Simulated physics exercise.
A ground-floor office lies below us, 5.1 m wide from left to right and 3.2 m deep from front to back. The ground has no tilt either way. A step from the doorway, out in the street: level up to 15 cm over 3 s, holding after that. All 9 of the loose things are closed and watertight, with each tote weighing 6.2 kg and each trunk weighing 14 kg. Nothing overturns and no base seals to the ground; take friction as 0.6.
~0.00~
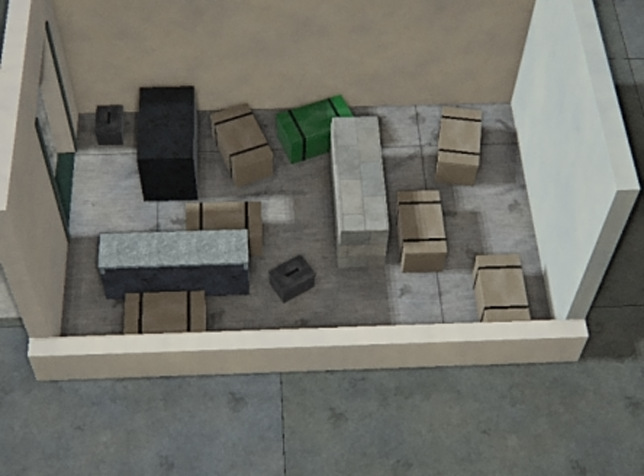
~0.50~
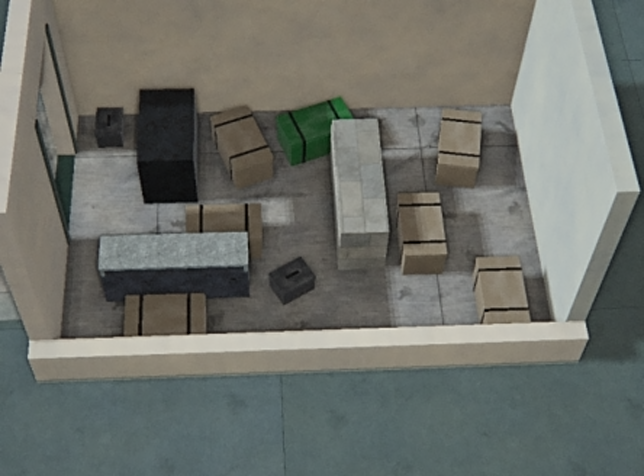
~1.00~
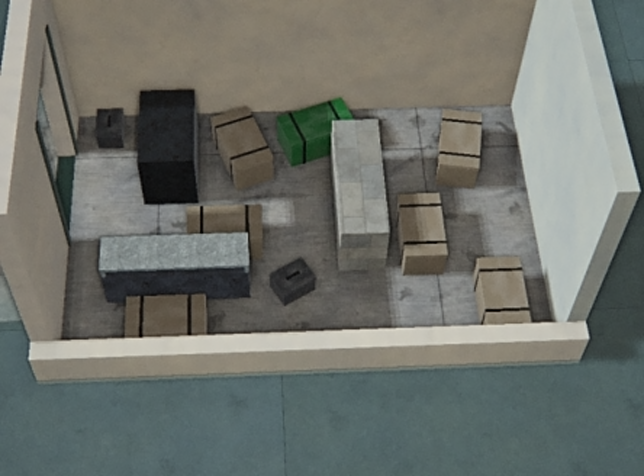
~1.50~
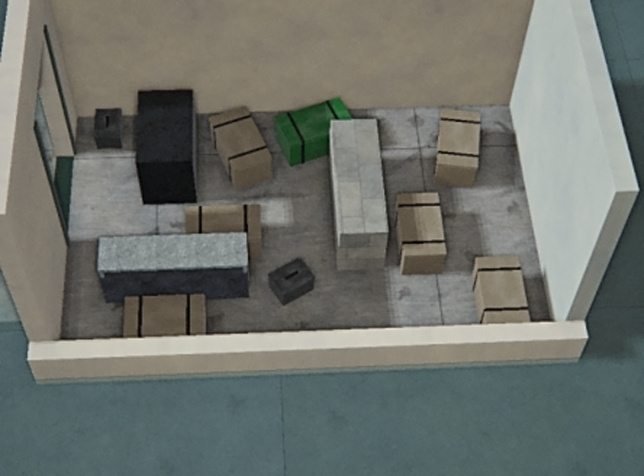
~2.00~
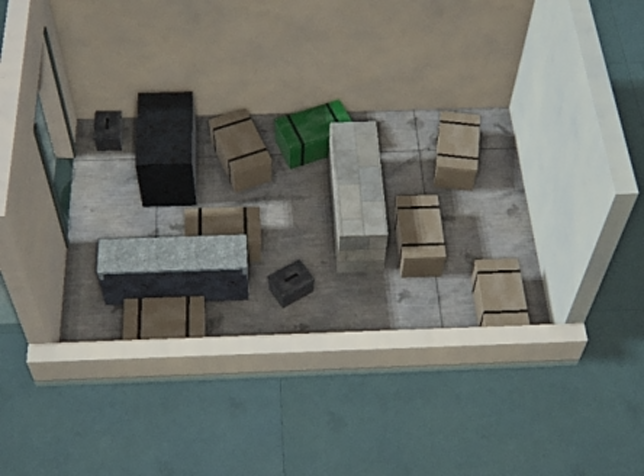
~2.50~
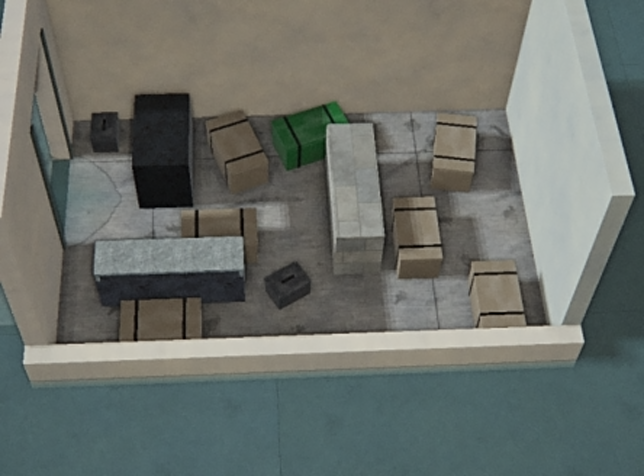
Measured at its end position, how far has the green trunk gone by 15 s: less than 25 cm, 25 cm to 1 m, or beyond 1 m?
It has gone beyond 1 m.
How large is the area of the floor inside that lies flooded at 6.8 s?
About 8.0 m2.
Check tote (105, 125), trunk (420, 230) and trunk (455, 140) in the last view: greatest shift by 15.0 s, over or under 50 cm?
Well, in sequence it's smaller, smaller, smaller.
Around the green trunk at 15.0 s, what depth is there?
Depth: About 6 cm.
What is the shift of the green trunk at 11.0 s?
60 cm, give or take.
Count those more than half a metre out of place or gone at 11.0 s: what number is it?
Count then: 2.
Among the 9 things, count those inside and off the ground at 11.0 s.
At that time, 4.
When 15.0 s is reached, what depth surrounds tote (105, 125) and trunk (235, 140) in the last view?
About 12 and 9 cm.
After 3.5 s the green trunk is near (312, 125), 0.0 m from its start, aground; 0 afloat.
After 6.8 s the green trunk is near (313, 126), 0.0 m from its start, afloat; 4 afloat.
After 11.0 s the green trunk is near (367, 116), 0.6 m from its start, aground; 4 afloat.
After 15.0 s the green trunk is near (441, 120), 1.5 m from its start, afloat; 9 afloat.
